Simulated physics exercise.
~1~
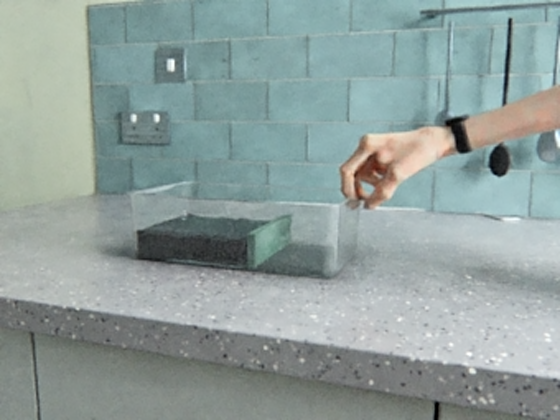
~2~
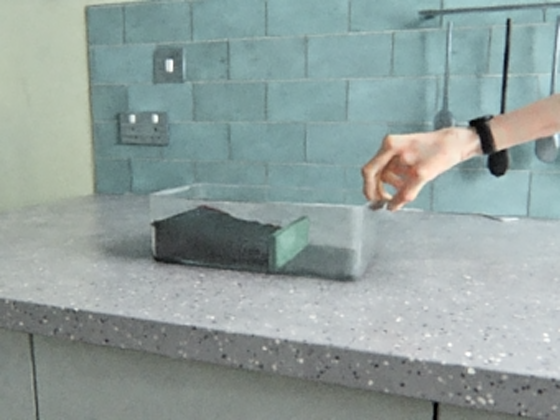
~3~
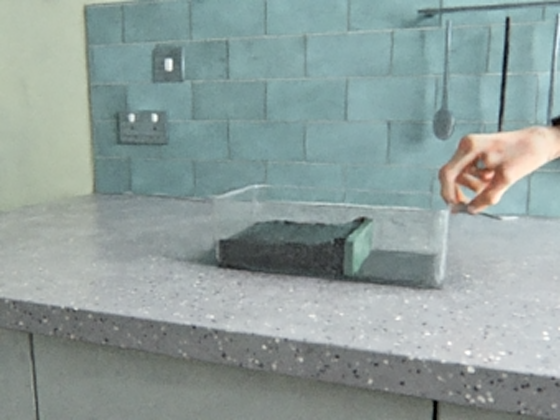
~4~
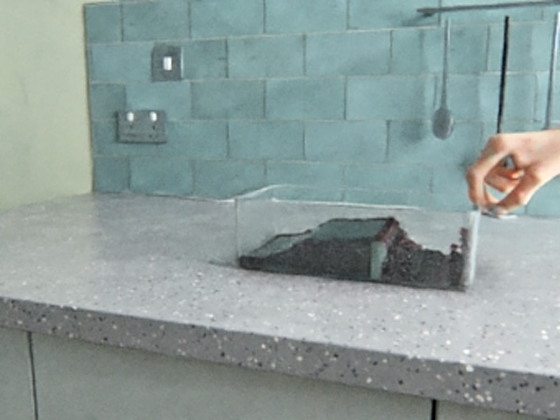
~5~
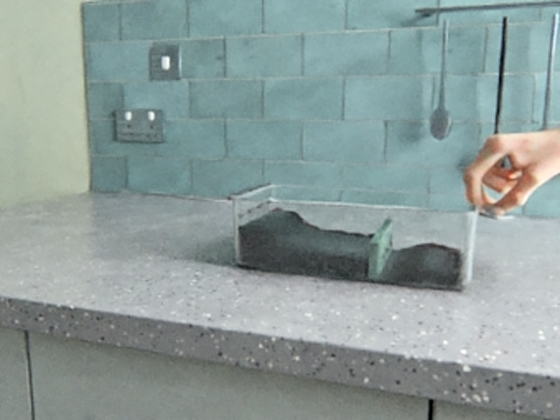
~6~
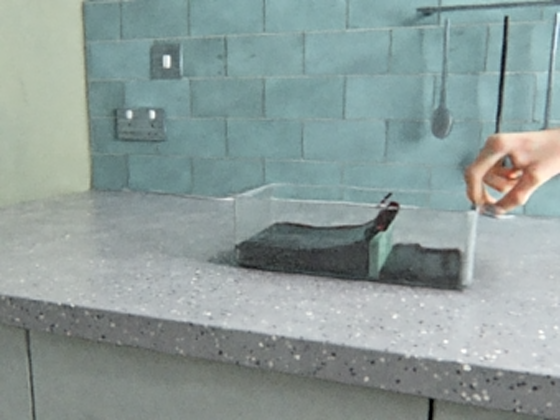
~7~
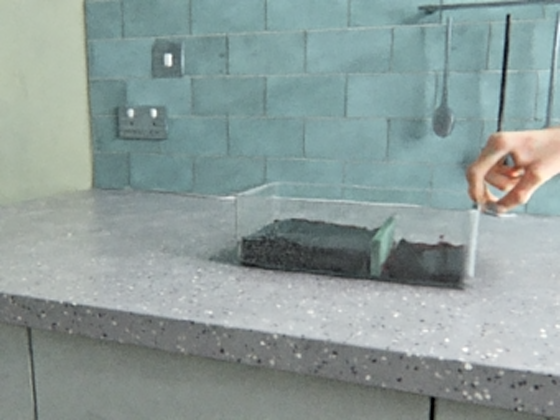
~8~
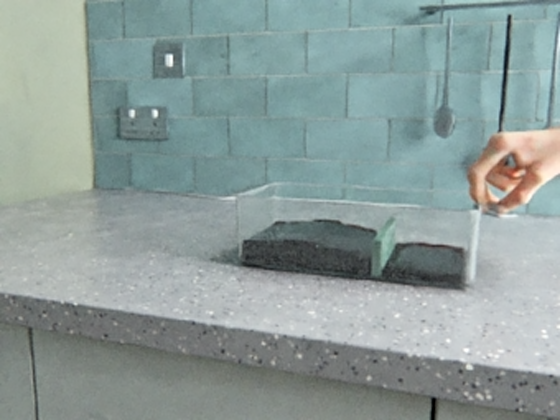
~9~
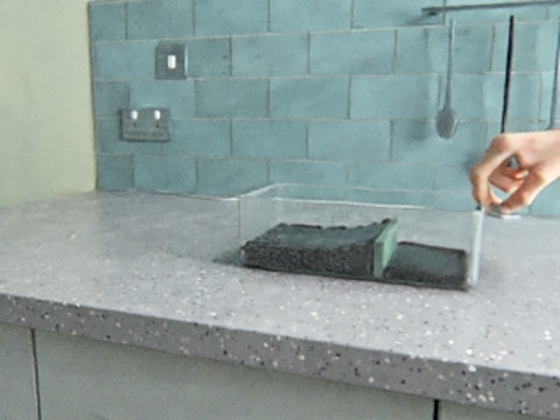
The clip opens on a speckled grey counter before blue-green tiles, where a hand with a black wristband holds the right end of a clear open box. Dark liquid fills the part left of a green divider, while the right part looks empty. The hand pulls the box to the right, and the liquid's surface tilts and ripples. As the box stops, liquid surges over the divider into the right part. It sloshes back and forth, splashing up once more at the divider. Finally it settles, mostly on the left with a shallower pool on the right, the hand still in place.
